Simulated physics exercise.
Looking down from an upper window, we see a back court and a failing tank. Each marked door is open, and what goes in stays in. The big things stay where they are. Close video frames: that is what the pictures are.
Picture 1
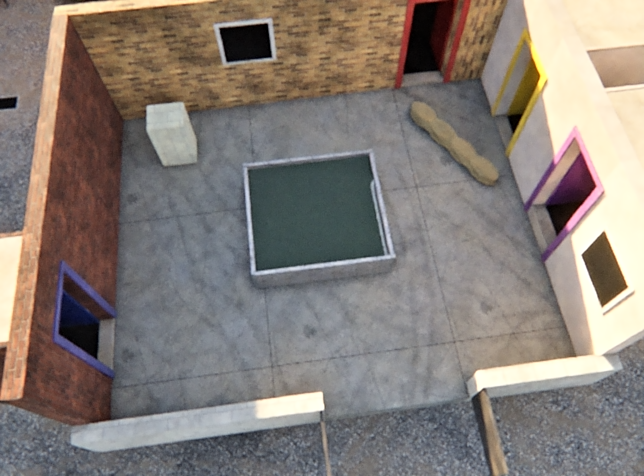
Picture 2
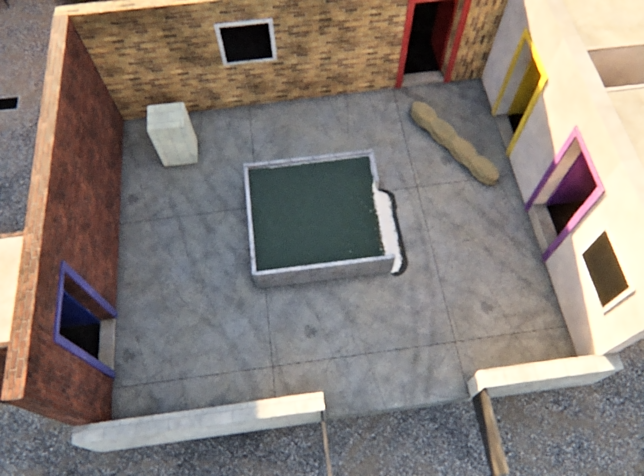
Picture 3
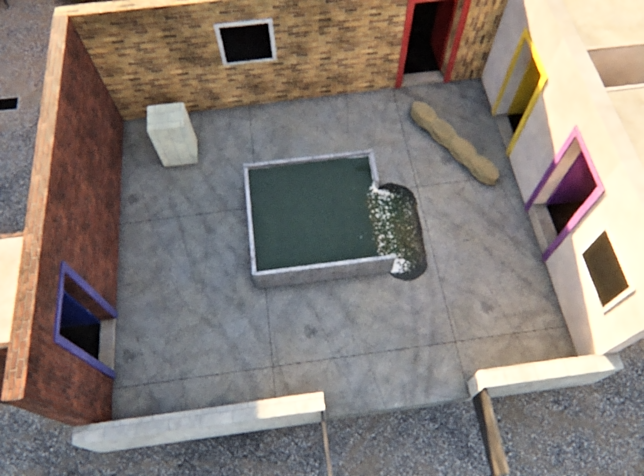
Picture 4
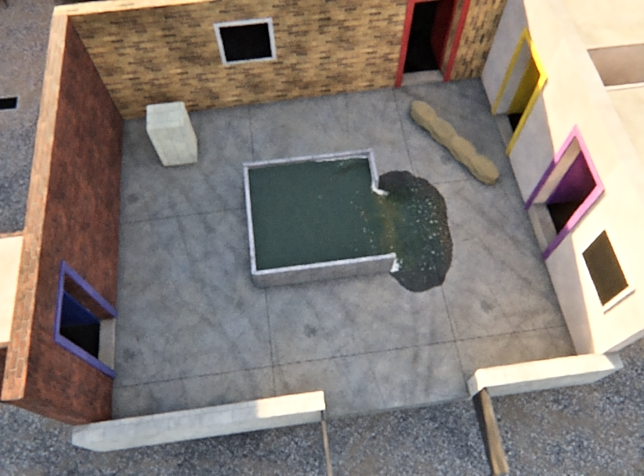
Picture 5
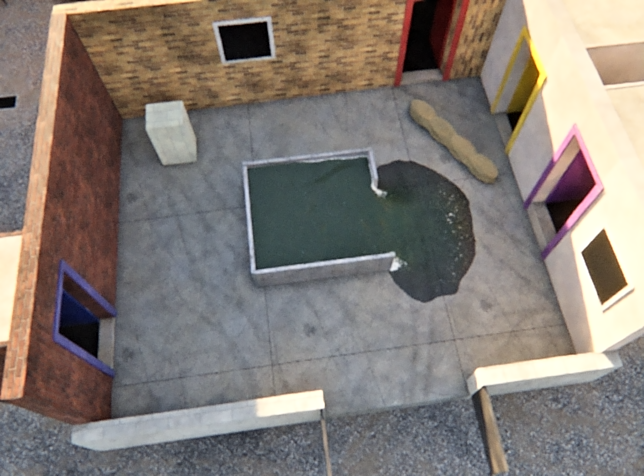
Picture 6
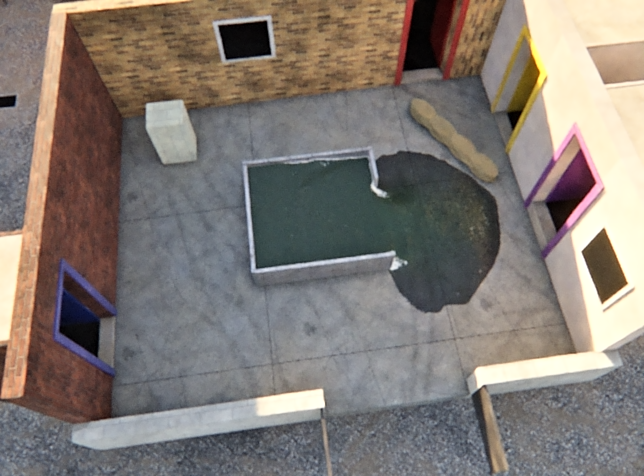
Dark water bursts from the right side of a square tank and spreads across the courtyard.
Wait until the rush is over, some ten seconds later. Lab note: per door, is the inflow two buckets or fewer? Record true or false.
Yellow door true; purple door true; red door true; blue door false.
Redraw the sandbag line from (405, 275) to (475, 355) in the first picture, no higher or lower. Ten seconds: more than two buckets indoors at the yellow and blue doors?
In ten seconds the yellow door crosses the line and the blue door doesn't reach it.
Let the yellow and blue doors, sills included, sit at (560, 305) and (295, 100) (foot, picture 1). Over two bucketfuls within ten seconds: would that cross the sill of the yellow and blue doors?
Short version: The yellow door tops the limit and the blue door stays within the limit.
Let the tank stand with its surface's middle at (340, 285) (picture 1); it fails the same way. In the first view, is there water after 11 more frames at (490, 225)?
That spot is reached by the flood.
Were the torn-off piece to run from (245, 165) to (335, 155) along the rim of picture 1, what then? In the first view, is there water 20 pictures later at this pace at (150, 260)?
At that place: Flooded.
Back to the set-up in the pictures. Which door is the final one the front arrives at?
I say the door marked blue.
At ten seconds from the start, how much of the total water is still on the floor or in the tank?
Close to 86 %.
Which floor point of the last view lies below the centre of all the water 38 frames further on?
Centre of mass: Roughly (397, 242).
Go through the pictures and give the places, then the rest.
The water tank at (316, 211) is whole and still, in the first picture.
The front is at (384, 193), out from the gap at (381, 227), in the second picture.
Water pours out at (381, 228) and has run to (418, 270), in the third picture.
Water pours out at (381, 227) and has run to (435, 280), in the fourth picture.
The front is at (460, 196), out from the gap at (380, 227), in the fifth picture.
The front is at (487, 197), out from the gap at (381, 226), in the sixth picture.
A moment on, water covers 20 % of the floor; the yellow door not reached, the purple door wet at the sill, nothing in, the red door not reached, the blue door not reached.
Next, water covers 25 % of the floor; the yellow door wet at the sill, nothing in, the purple door wet at the sill, nothing in, the red door not reached, the blue door not reached.
Then, water covers 35 % of the floor; the yellow door wet at the sill, nothing in, the purple door wet at the sill, nothing in, the red door wet at the sill, nothing in, the blue door not reached.
Later, water covers 70 % of the floor; the yellow door wet at the sill, nothing in, the purple door wet at the sill, nothing in, the red door wet at the sill, nothing in, the blue door not reached.
In the end, water covers 90 % of the floor; the yellow door under two buckets in, the purple door wet at the sill, nothing in, the red door wet at the sill, nothing in, the blue door over two buckets in.
